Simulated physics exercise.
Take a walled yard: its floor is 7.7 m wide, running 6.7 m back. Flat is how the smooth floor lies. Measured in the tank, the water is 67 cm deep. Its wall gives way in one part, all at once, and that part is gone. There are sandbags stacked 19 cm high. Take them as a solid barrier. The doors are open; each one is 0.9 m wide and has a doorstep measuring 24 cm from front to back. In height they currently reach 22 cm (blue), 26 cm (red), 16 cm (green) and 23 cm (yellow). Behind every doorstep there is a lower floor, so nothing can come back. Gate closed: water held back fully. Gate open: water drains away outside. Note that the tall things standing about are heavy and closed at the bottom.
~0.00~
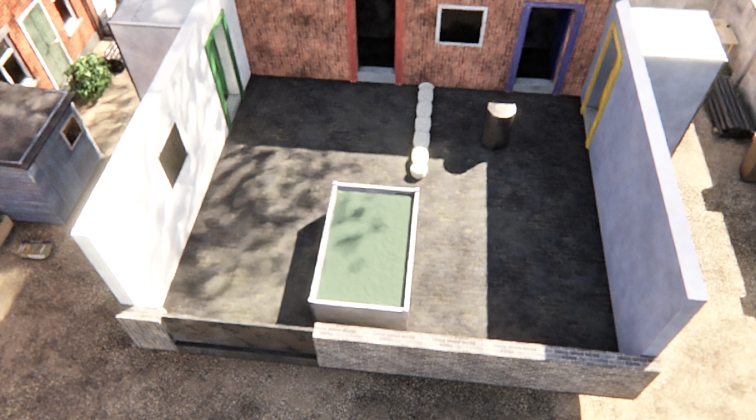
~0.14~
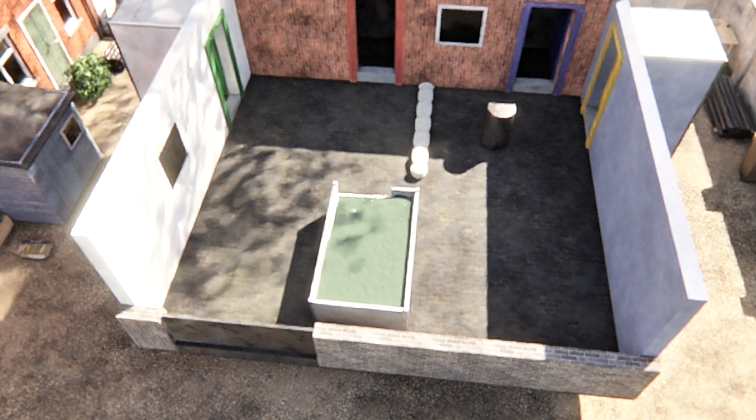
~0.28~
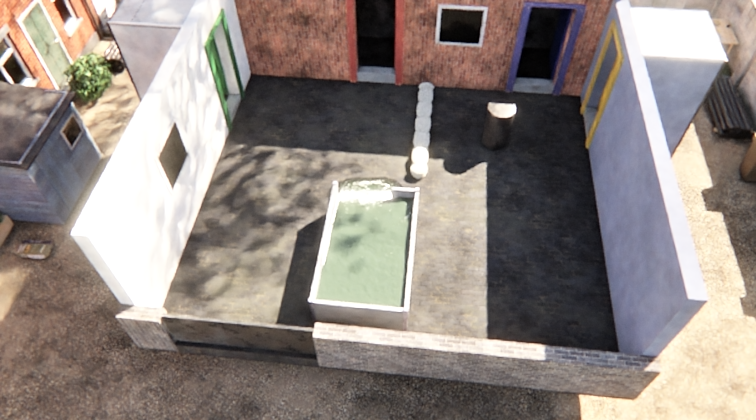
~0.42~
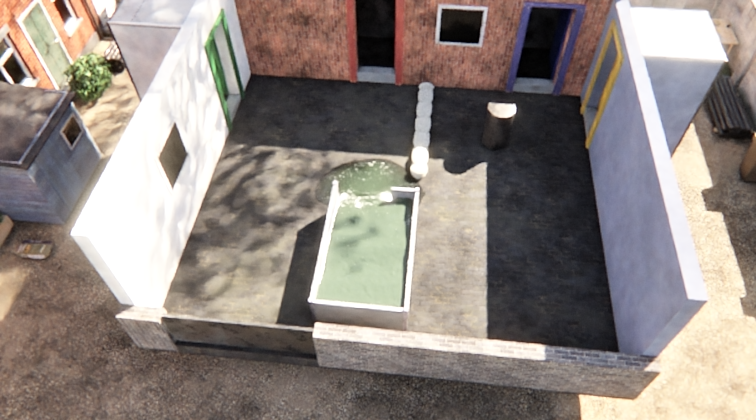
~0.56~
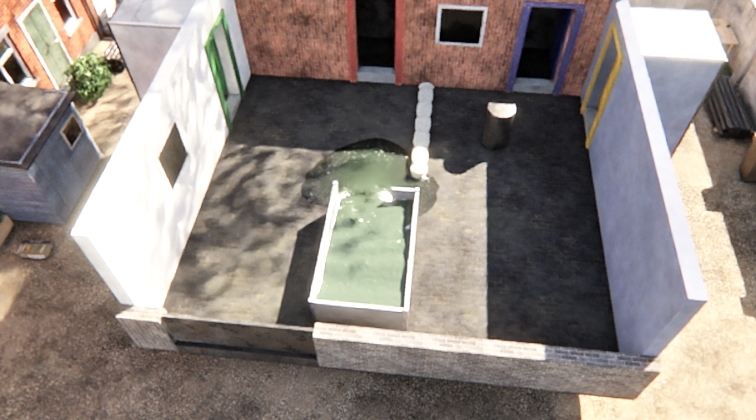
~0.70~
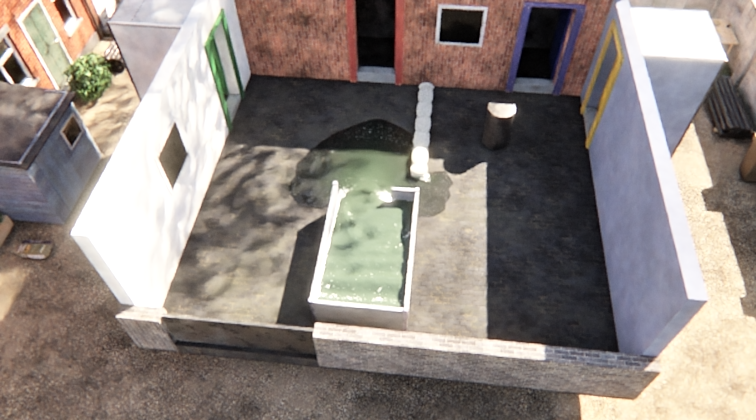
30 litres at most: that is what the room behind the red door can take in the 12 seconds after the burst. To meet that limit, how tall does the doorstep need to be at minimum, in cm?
At least 22 cm or so.
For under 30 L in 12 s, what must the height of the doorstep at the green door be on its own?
At green, about 13.5 cm.
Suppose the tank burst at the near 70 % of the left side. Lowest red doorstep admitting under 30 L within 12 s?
The answer is some 10.0 cm.
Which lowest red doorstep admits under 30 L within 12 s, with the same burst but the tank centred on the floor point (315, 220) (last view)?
Then close to 18 cm.
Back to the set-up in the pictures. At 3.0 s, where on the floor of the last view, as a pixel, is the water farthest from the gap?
The farthest wet point sits near (559, 95).
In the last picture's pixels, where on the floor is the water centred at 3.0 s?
Roughly (356, 165).
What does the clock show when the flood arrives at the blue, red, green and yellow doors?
For blue it's 2.6 s, for red 1.1 s, for green 2.2 s, and for yellow 3.8 s.
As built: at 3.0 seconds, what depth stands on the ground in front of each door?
Centimetres: Blue = 2, red = 26, green = 12, yellow = 0.
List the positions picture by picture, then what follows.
In the first picture, still water, 67 cm deep, in the tank at (368, 244); the red door at (376, 47) is dry.
In the second picture, the gap is on the far side, the front 0.3 m out at a hidden place; the back of the tank holds 67 cm.
In the third picture, water pours out on the far side and has run 0.8 m, to (374, 180); about 11 cm deep outside, 67 cm at the back.
In the fourth picture, the front is at (368, 162), 1.3 m from the gap on the far side; 2.0 m2 of floor is wet, 67 cm left at the back.
In the fifth picture, the gap is on the far side, the front 1.9 m out at (372, 142); the back of the tank holds 67 cm.
In the sixth picture, the front is at (375, 122), 2.5 m from the gap on the far side; 4.6 m2 of floor is wet, 62 cm left at the back; the red door at (376, 47), 3.9 m from the gap, is still 1.3 m from the nearest water.
After 1.4 s water covers 20 % of the floor, deepest (34 cm) near (359, 202); 21 cm at the red door, 0 litres in over its 26 cm doorstep.
After 3.0 s water covers 35 % of the floor, deepest (32 cm) near (251, 75); 26 cm at the red door, 5 litres in over its 26 cm doorstep.
After 12.0 s water covers 80 % of the floor, deepest (12 cm) near (188, 241); 7 cm at the red door, 9 litres in over its 26 cm doorstep.
At the red door as built, the water arrived by 1.1 s and peaked near 30 cm at 2.4 s.
Run again over the same 12 s with other heights there, 66 litres in over 18 cm, 14 litres over 24.5 cm. The limit of 30 litres is kept from about 22 cm up.
